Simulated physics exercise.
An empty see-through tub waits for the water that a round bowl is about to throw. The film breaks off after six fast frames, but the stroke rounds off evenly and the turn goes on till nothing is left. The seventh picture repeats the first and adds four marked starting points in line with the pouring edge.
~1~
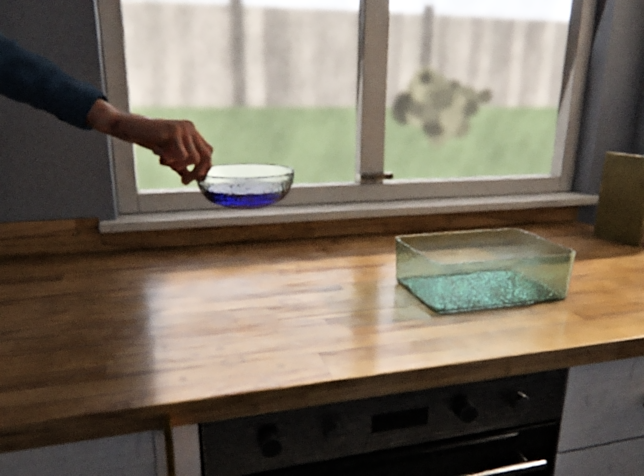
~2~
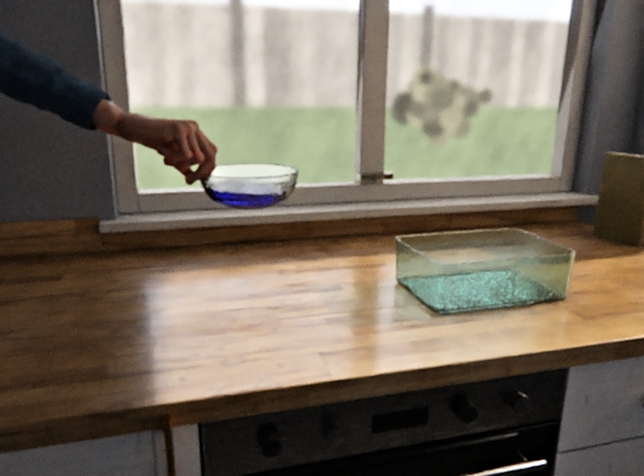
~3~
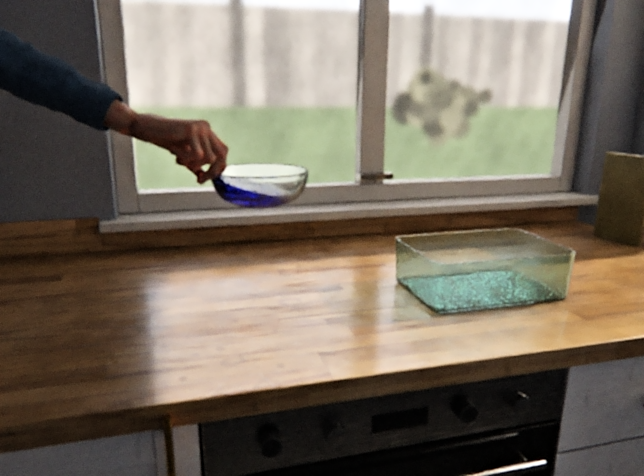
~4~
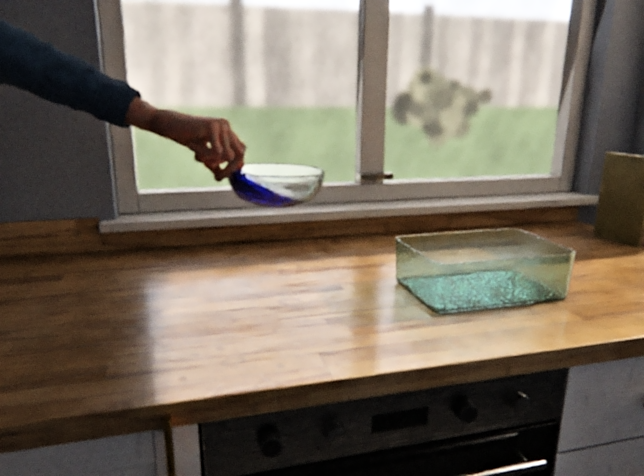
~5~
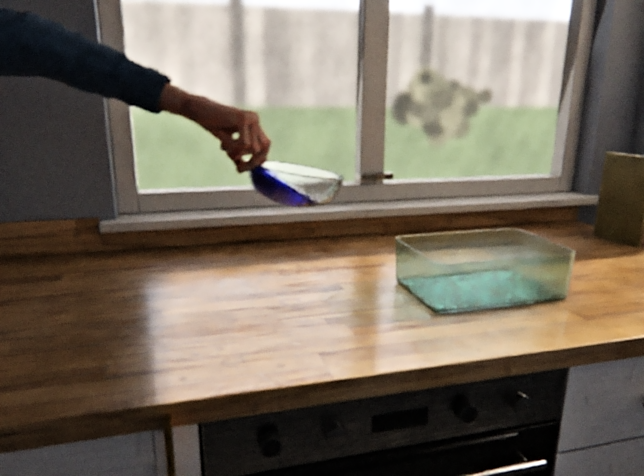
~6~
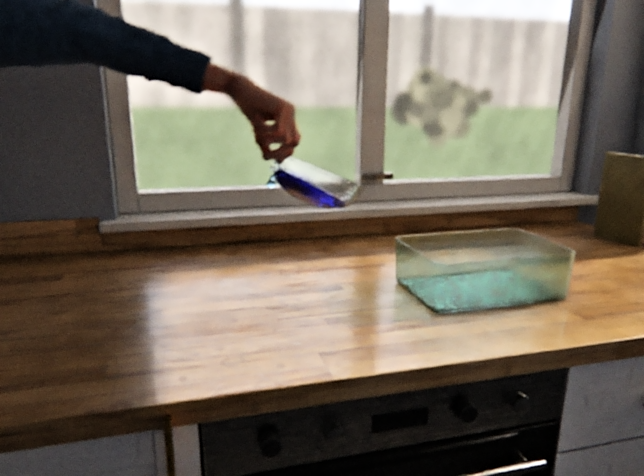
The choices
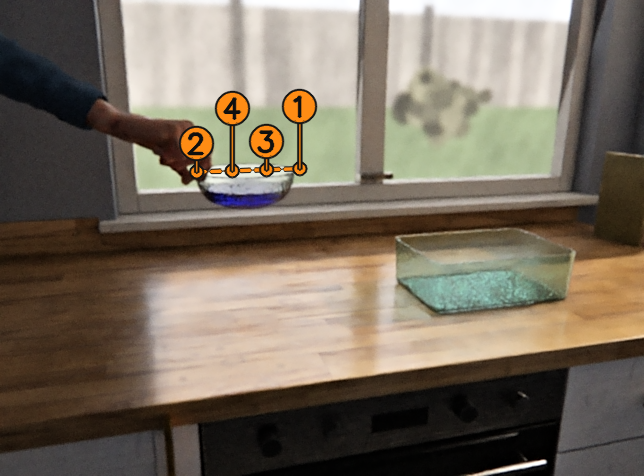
A hand moves a round bowl of blue liquid right above a counter and tilts it.
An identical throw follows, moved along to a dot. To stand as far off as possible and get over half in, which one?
3 is the one.
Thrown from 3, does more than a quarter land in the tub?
Yes.
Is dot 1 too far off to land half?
No.
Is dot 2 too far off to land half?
Yes, it does.
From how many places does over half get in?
Two.
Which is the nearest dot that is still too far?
That is dot 4.
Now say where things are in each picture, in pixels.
The first picture shows upright, lip at (292, 168); tub from (430, 312) to (564, 297); nothing has left yet.
The second picture shows upright, lip at (295, 168); nothing has left yet.
The third picture shows upright, lip at (306, 168); nothing has left yet.
The fourth picture shows upright, lip at (321, 169); nothing has left yet.
The fifth picture shows tipped about 10°, lip at (340, 175); nothing has left yet.
The sixth picture shows tipped about 22°, lip at (359, 184); nothing has left yet.
On the marked copy, 1 at (299, 168); 2 at (196, 171); 3 at (266, 169); 4 at (232, 170).
With 1, about 83 % lands in the tub, 8 % falls short and 9 % goes beside or beyond.
With 2, about 3 % lands in the tub, 95 % falls short.
With 3, about 66 % lands in the tub, 28 % falls short and 6 % goes beside or beyond.
With 4, about 27 % lands in the tub, 69 % falls short and 4 % goes beside or beyond.
